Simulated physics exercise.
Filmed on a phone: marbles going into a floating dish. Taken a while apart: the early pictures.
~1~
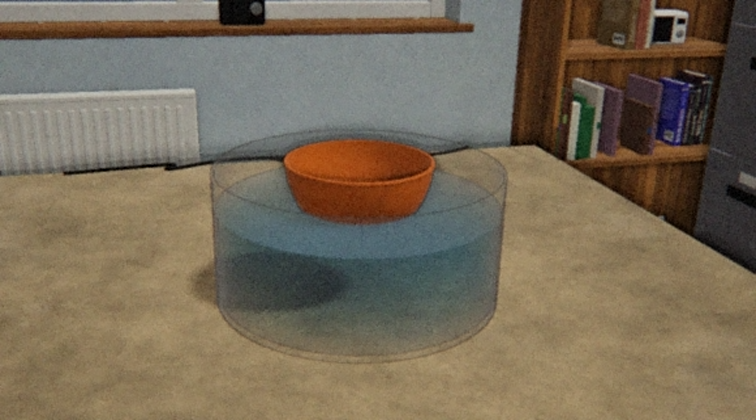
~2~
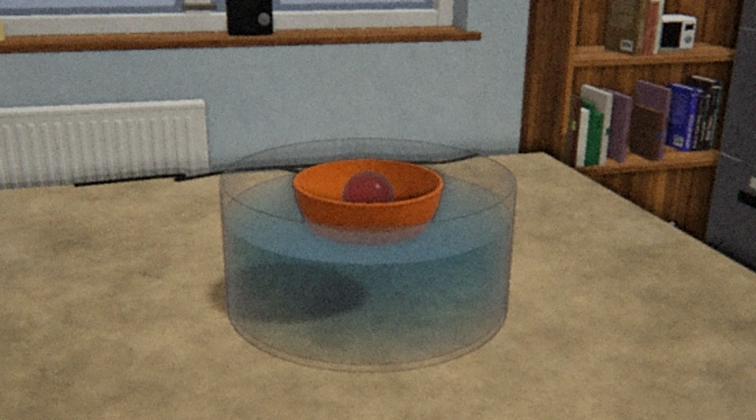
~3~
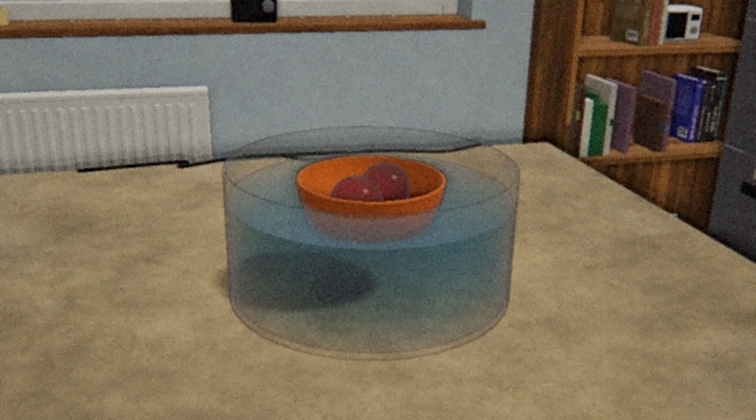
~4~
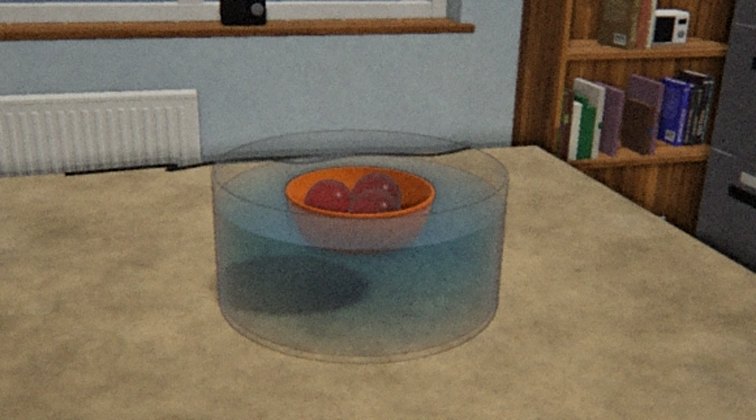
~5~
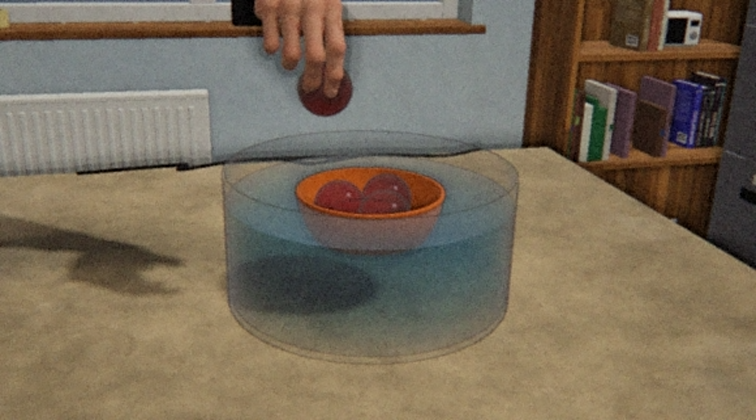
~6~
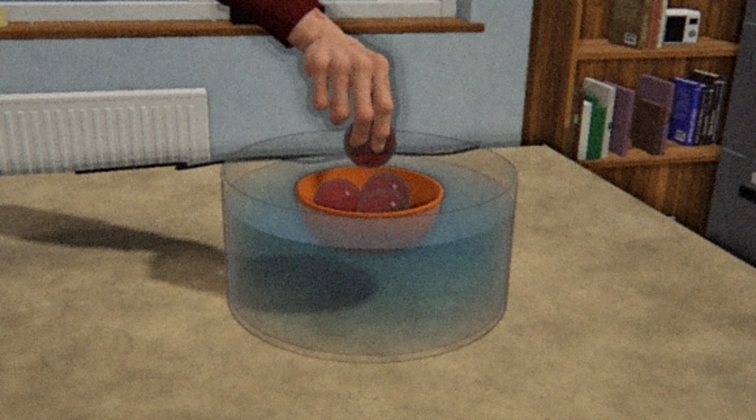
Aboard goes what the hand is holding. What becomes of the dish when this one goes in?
The dish fills and goes down.
Next, the glass marble is in and the dish dips.
After that, water pours in over its edge.
Finally, the dish lies on the bottom with its load.
